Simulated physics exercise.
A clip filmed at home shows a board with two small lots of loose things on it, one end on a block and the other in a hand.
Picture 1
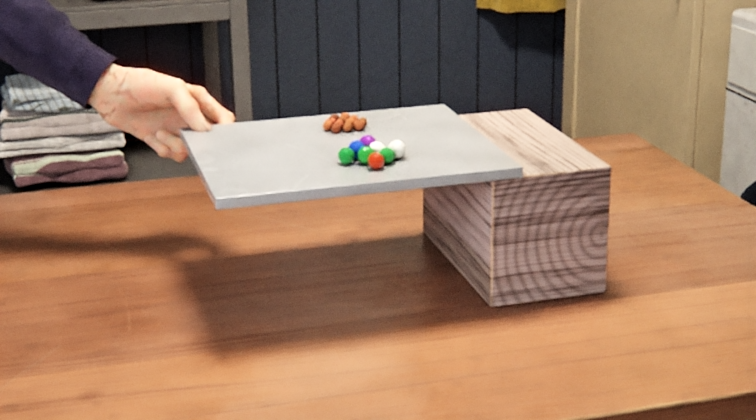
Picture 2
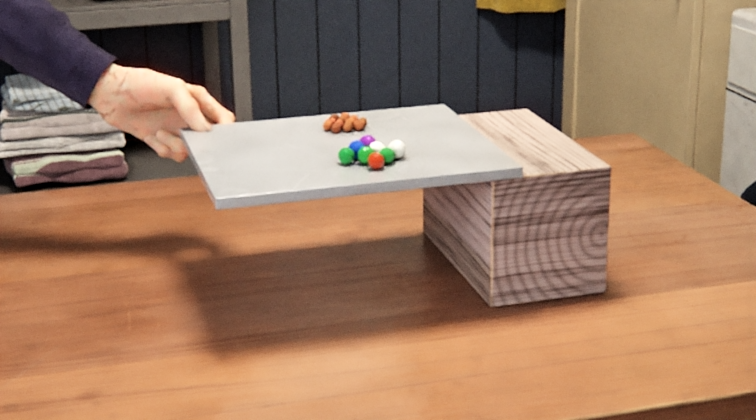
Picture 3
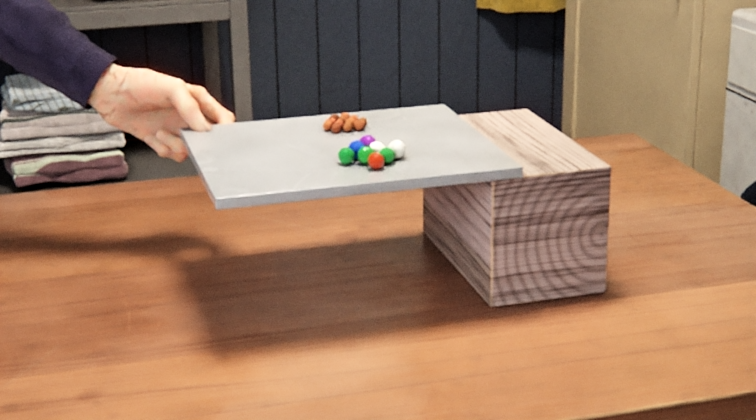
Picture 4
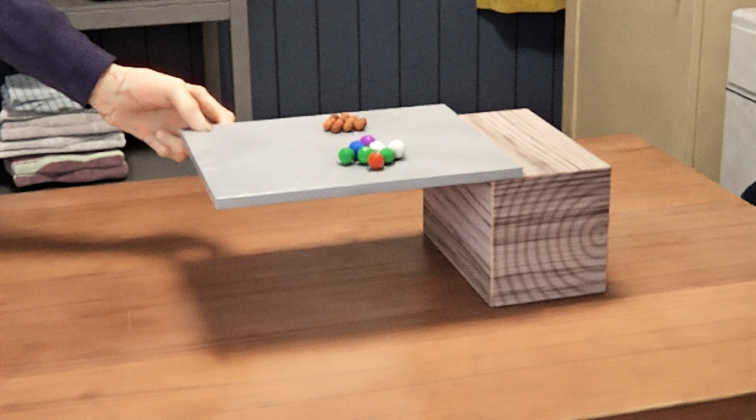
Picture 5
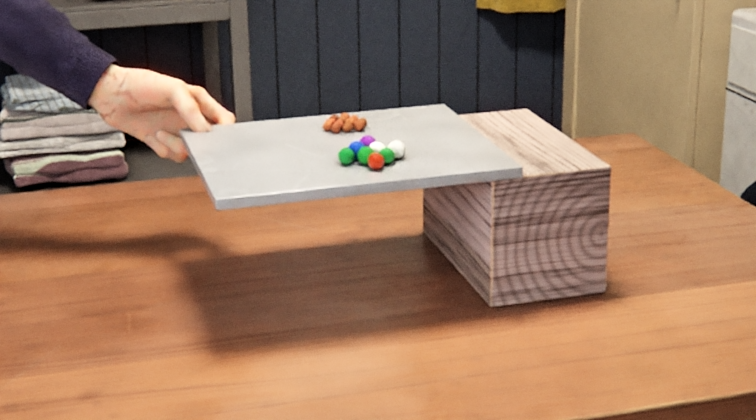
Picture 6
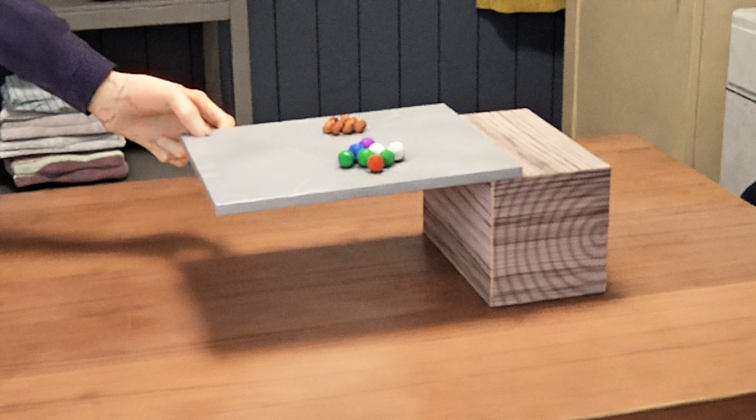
In the video, a hand holds the left end of a gray board whose right end rests on a wooden block, with colorful balls and small brown pieces lying still on top, as the held end lowers very slightly.
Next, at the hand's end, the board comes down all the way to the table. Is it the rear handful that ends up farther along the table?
No, the front one does.
Then, 0.58 s after the last picture, board sloping at 18°; near handful all still on the board; far handful all still on the board.
Then, 1.09 s after the last picture, board resting at 30°; near handful mostly up to a board's length out; far handful mostly less than half a board's length out.
Then, 1.53 s after the last picture, board resting at 30°; near handful mostly one to two board lengths out; far handful mostly less than half a board's length out.
By the end, board resting at 30°; near handful mostly more than two board lengths out, most gone off the table; far handful mostly less than half a board's length out; the near handful has gone farther.
